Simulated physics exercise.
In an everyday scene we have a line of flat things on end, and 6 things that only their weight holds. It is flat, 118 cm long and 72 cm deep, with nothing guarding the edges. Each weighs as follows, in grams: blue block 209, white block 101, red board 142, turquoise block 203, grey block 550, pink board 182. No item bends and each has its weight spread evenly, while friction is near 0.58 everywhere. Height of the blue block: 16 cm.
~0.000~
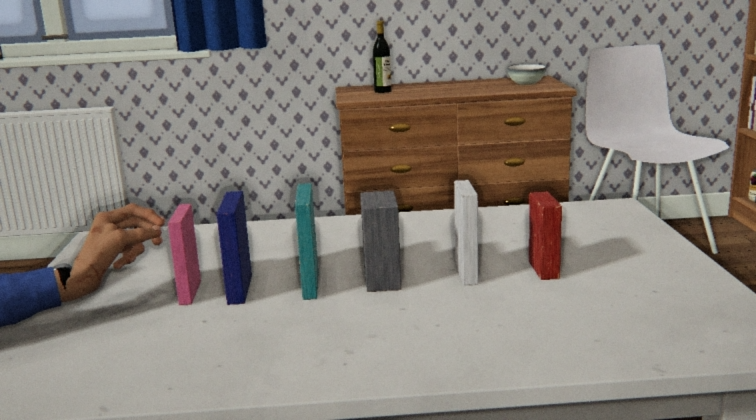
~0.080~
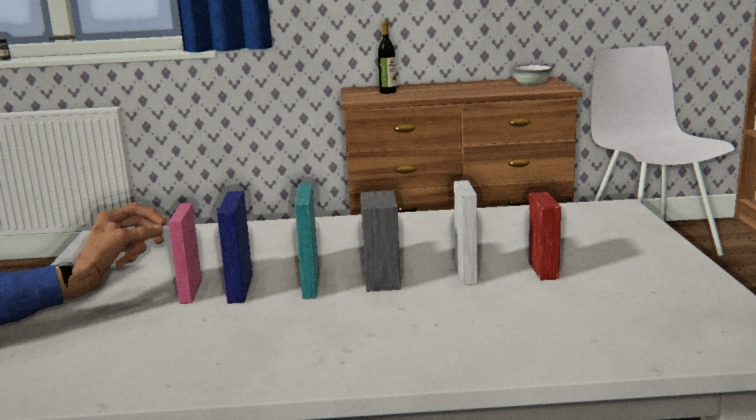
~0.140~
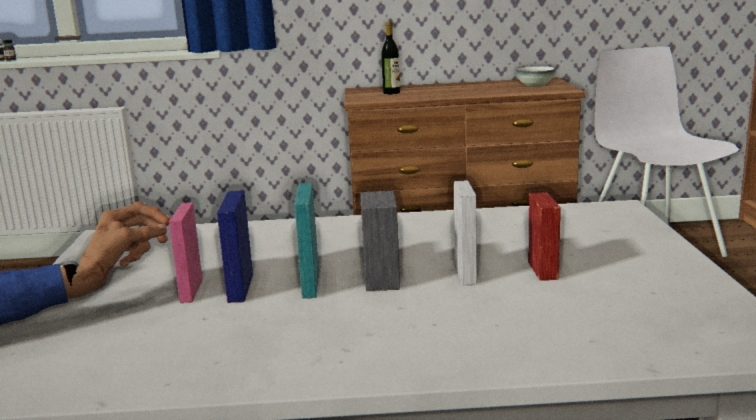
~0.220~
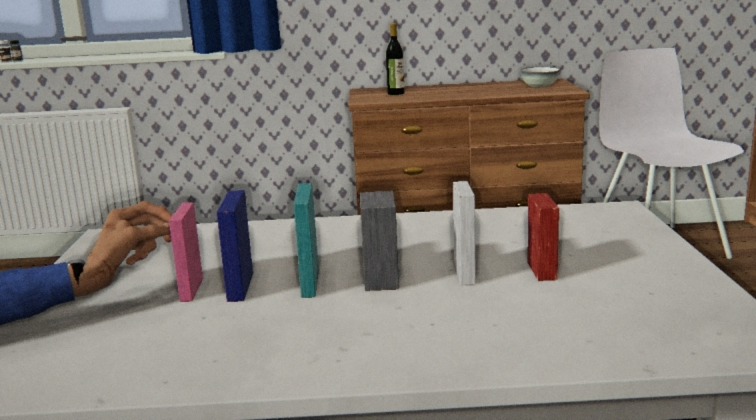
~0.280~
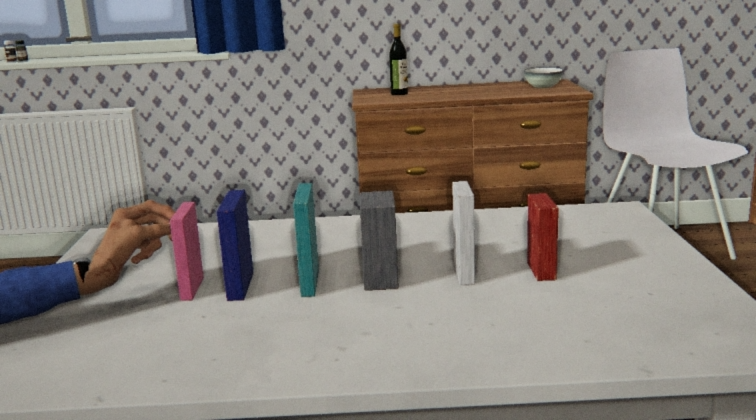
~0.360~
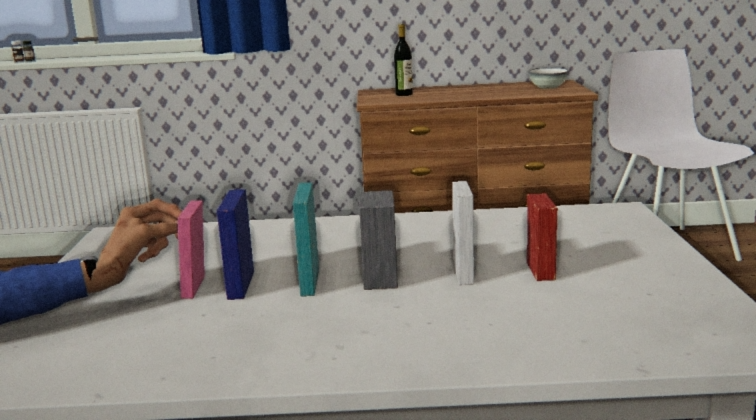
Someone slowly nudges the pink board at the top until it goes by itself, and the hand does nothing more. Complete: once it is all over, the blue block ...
... has toppled.
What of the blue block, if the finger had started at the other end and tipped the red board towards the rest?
The blue block remains standing.
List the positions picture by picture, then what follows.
The first picture shows blue block (235, 247); white block (466, 232).
The second picture shows grey block (380, 240); white block (466, 233).
The third picture shows turquoise block (307, 240); grey block (380, 240).
The fourth picture shows white block (464, 233); turquoise block (307, 240).
The fifth picture shows grey block (379, 240); white block (464, 233).
The sixth picture shows pink board 5° over; blue block (237, 243); turquoise block (307, 238).
By 0.86 s, pink board 48° over; blue block tilted 29° near (260, 243).
By 0.96 s, pink board 60° over; blue block tilted 48° near (275, 250); turquoise block tilted 14°.
When it is over (1.5 s), lying over on the table, blue block and turquoise block; the other 2 within 5 cm of the start. End places, in pixels of the last picture, blue block near (284, 257).
